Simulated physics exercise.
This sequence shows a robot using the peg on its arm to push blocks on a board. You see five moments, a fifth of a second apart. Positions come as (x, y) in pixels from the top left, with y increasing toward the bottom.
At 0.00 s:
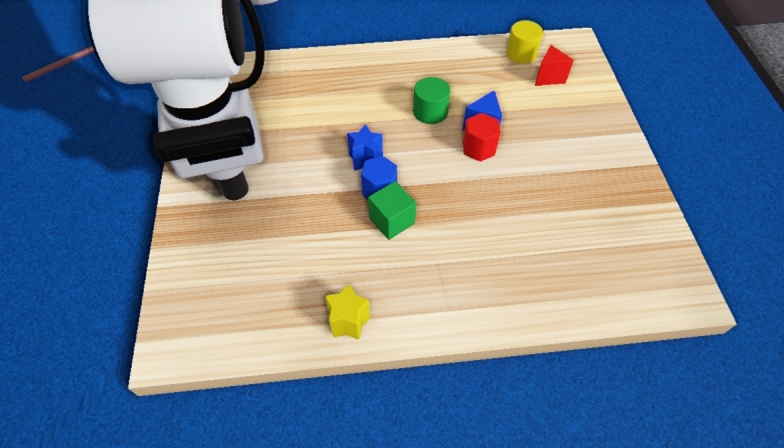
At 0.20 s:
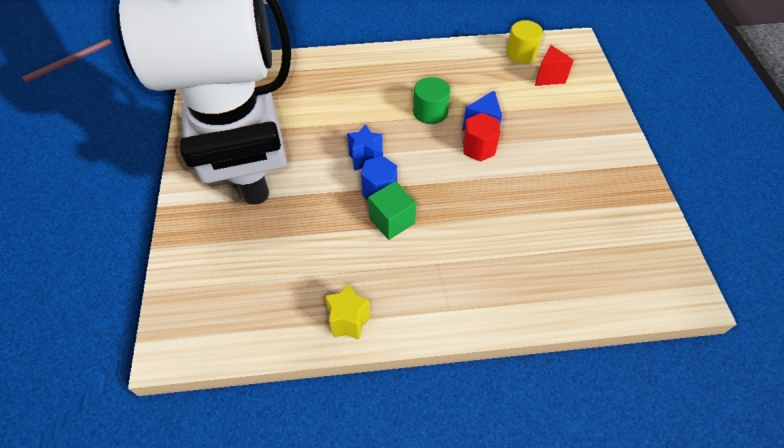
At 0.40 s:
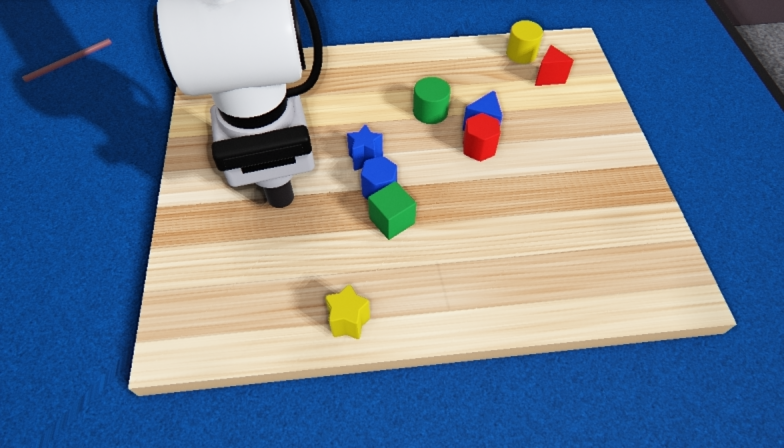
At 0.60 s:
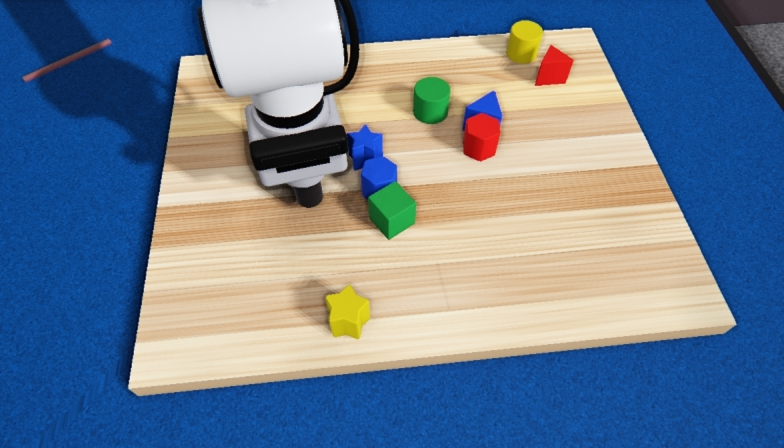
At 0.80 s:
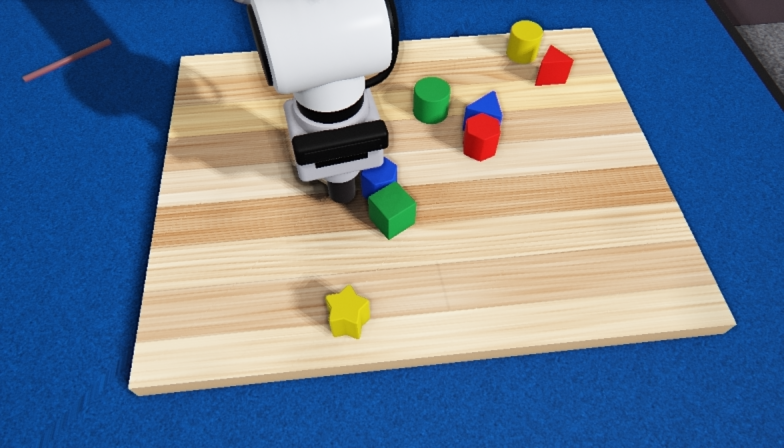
At the start, a white robot arm with a dark peg is over the left side of a wooden board scattered with red, green, blue and yellow blocks. The arm moves steadily right toward a blue star, blue hexagon and green cube, then covers the star from view while the visible blocks stay still.
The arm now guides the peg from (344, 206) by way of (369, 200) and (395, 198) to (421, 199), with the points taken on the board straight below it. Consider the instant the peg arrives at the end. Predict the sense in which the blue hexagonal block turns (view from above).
It rotates counterclockwise.
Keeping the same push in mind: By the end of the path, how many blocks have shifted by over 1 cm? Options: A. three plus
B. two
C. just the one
Letter B.
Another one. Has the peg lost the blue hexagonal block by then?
Yes.
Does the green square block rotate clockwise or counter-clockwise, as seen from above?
From above, it looks like the green square block goes clockwise.
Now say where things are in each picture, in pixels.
Peg tip at (236, 190); block tops, blue star-shaped block at (364, 137); blue hexagonal block at (379, 170); green square block at (392, 200), in the first frame.
Peg at (256, 195); blocks unchanged, in the second frame.
Peg at (281, 198); blocks unchanged, in the third frame.
Peg at (310, 197); blocks unchanged, in the fourth frame.
Peg at (342, 193); blue star-shaped block hidden; blue hexagonal block at (379, 170); green square block at (392, 200), in the fifth frame.
Halfway along, peg at (382, 186); blue hexagonal block at (407, 162).
At the end, peg at (421, 187); blue star-shaped block in place; blue hexagonal block at (431, 155), turned 65° anticlockwise; green square block at (405, 202), turned 40° clockwise.
